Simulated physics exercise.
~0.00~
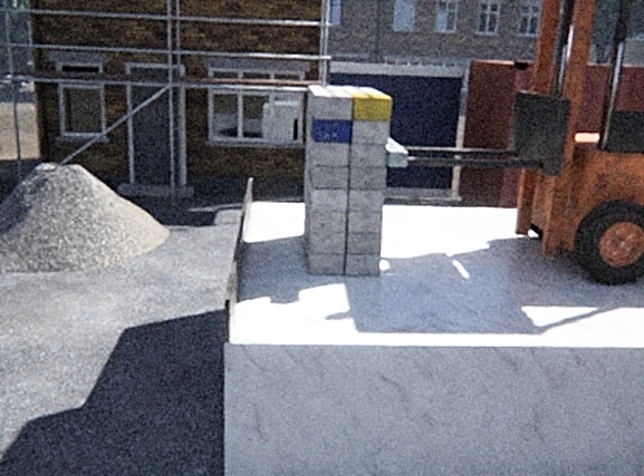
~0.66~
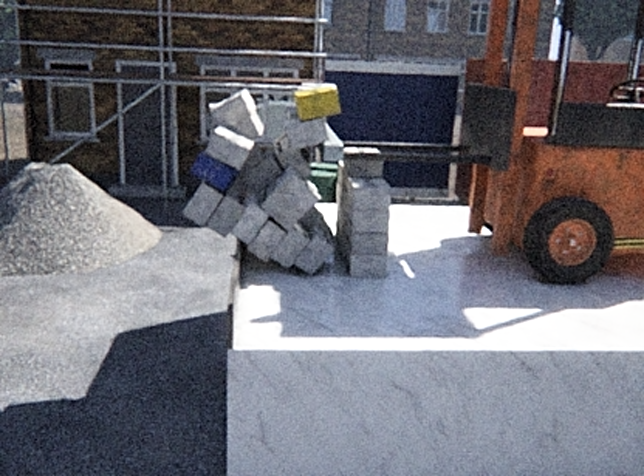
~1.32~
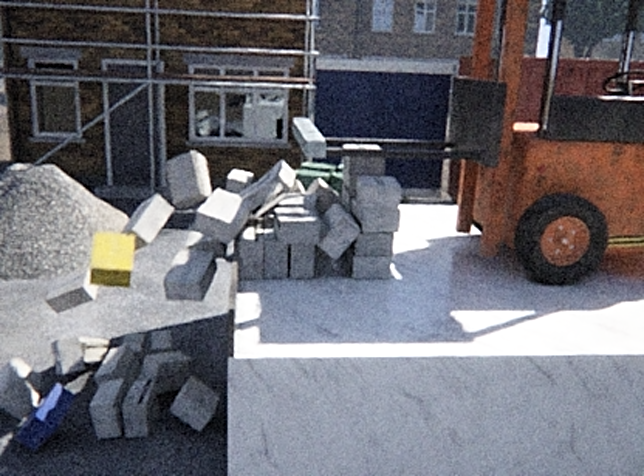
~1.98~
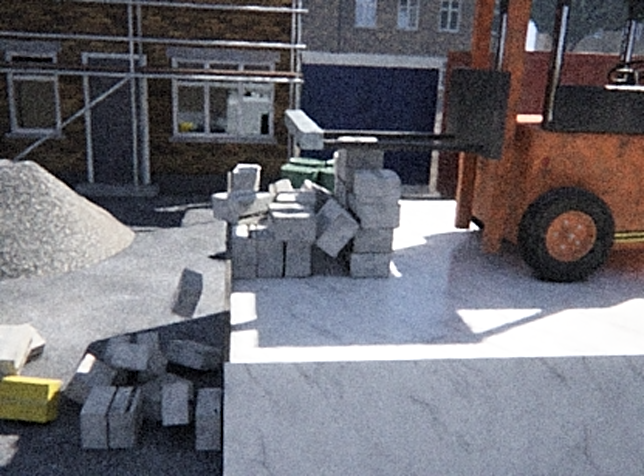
A stack of grey blocks topples left as a forklift pushes it, many spilling over the edge.
